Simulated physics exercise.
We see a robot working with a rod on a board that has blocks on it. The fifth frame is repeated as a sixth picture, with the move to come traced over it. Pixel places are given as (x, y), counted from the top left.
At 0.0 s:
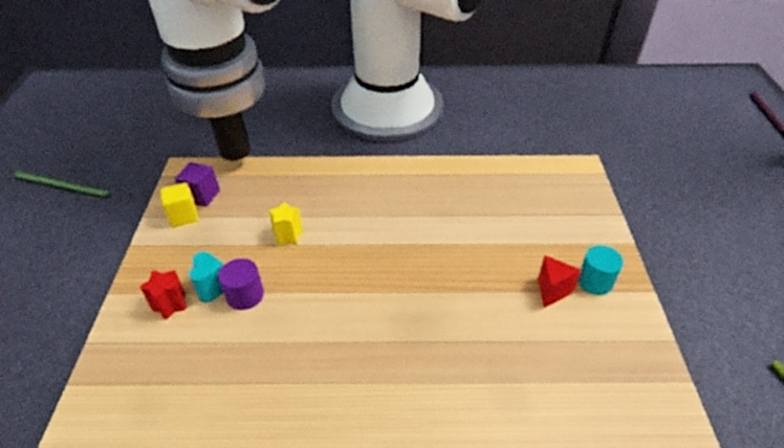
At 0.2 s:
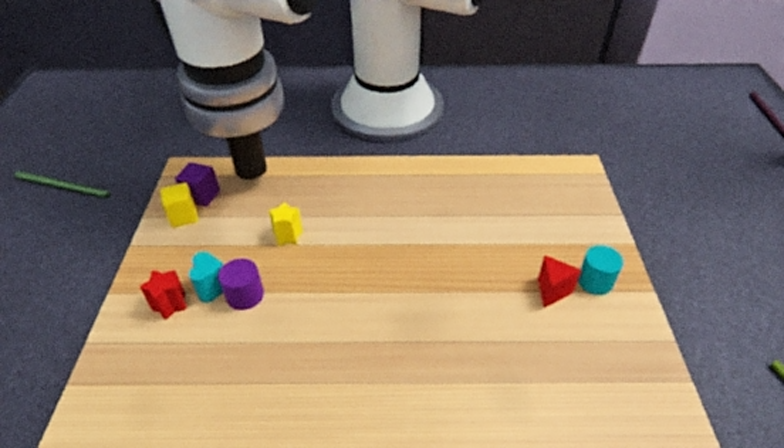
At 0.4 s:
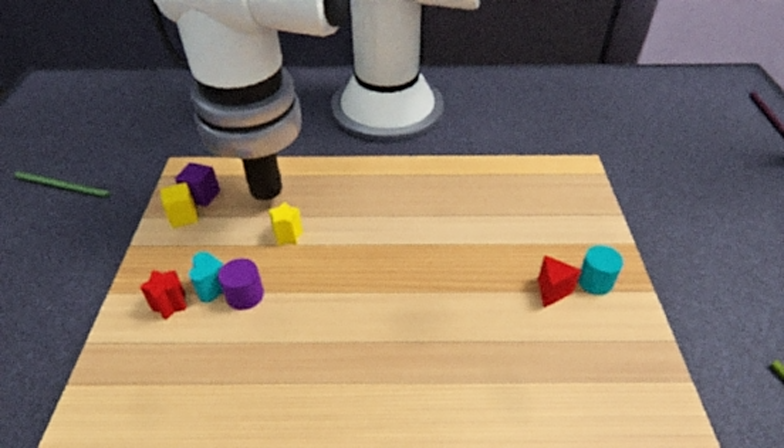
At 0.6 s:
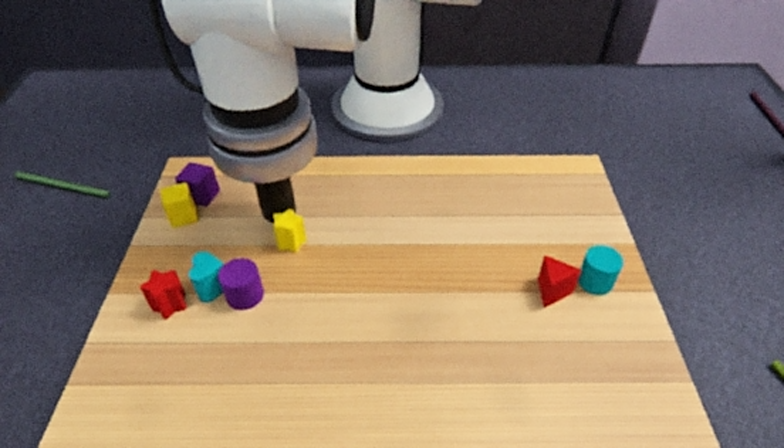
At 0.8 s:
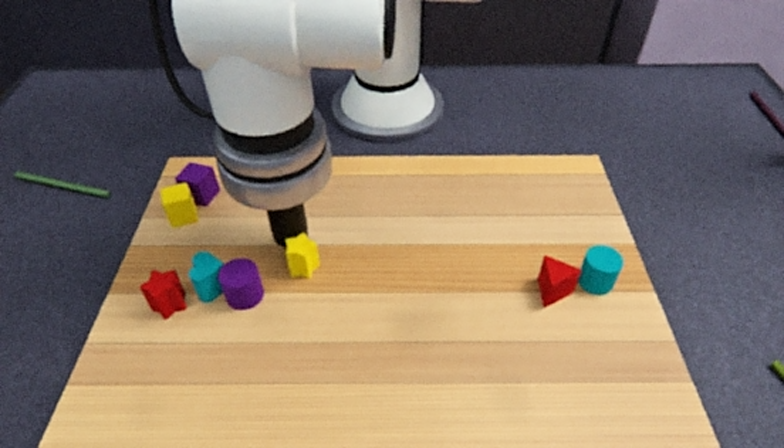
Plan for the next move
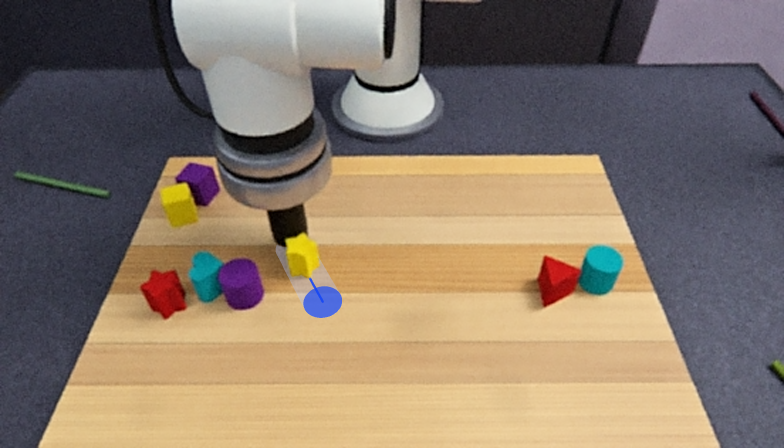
On a wooden board scattered with small colored blocks, a robot arm moves its dark rod forward and slightly right from the back left edge, then pushes the yellow star block a short way toward the purple round block's right side.
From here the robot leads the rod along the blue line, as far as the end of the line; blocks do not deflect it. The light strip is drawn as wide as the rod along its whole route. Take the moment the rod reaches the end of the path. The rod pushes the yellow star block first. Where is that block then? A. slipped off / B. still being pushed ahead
Correct choice: B.
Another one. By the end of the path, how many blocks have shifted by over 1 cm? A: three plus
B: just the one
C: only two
The answer is B.
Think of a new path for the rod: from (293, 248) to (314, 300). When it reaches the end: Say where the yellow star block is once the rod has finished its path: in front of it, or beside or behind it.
I predict the rod still has it in front.
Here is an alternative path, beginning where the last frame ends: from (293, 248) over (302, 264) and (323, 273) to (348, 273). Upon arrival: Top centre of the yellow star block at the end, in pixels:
When the path ends, it will be at (327, 275).
The line goes from (293, 248) to (323, 302).
The first path, step by step. Halfway along, rod at (305, 262); yellow star block at (315, 272).
At the end, rod at (321, 289); purple round block unmoved; yellow star block at (332, 302).
